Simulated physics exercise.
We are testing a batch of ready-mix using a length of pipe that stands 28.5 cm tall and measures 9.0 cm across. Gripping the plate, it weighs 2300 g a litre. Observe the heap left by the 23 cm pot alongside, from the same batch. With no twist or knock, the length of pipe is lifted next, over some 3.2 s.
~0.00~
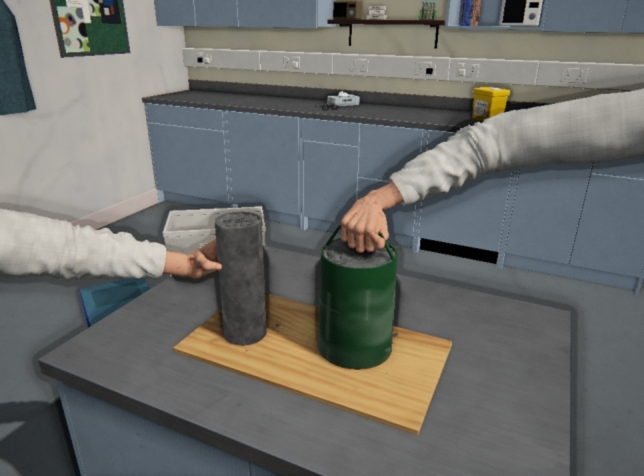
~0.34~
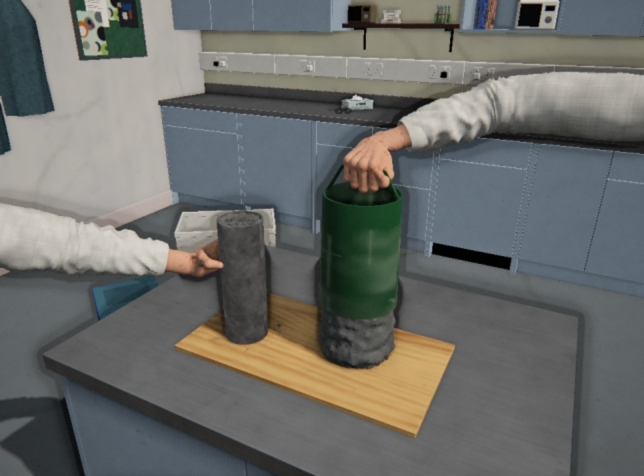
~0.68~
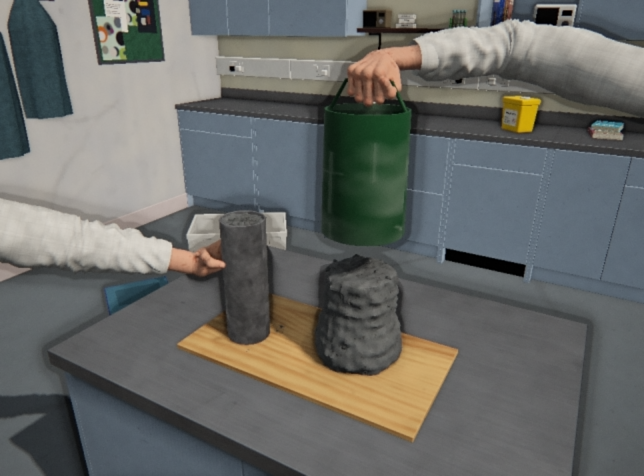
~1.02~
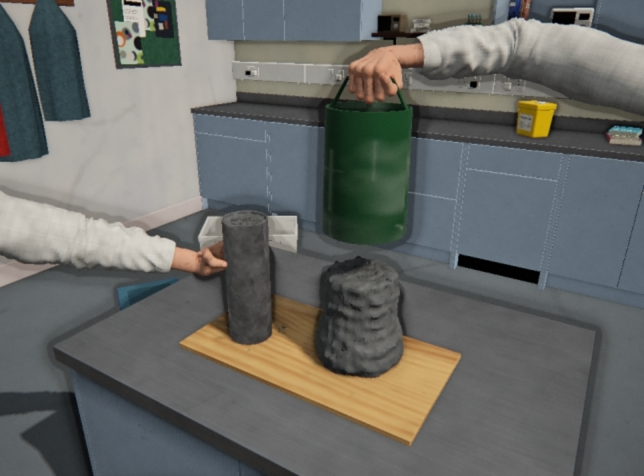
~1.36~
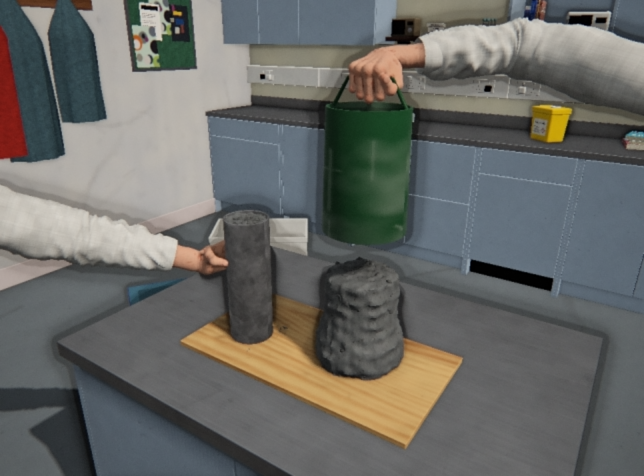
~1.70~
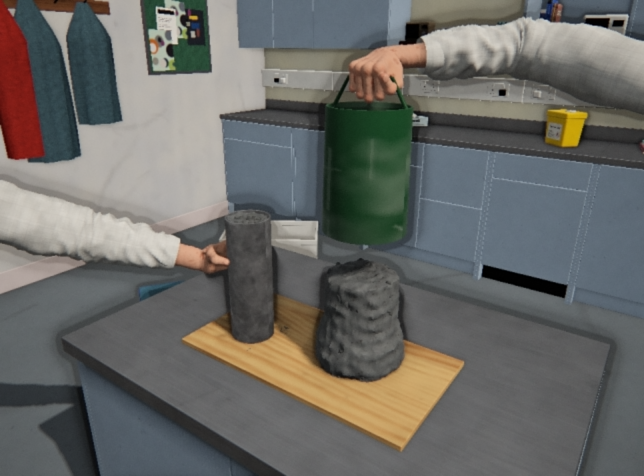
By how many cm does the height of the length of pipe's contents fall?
Roughly 7 cm.
After 2.5 s, the length of pipe is up 6.7 cm; the ready-mix has come down 0.0 cm to 29 cm and is 9.0 cm wide.
After 3.3 s, the length of pipe is up 18 cm; the ready-mix has come down 2.2 cm to 26 cm and is 11 cm wide.
After 4.1 s, the length of pipe is up 29 cm; the ready-mix has come down 6.4 cm to 22 cm and is 13 cm wide.
After 5.1 s, the length of pipe is clear; the ready-mix has come down 6.9 cm to 22 cm and is 14 cm wide.
After 7.0 s, at rest, the length of pipe is clear; the ready-mix has come down 7.3 cm to 21 cm and is 14 cm wide.
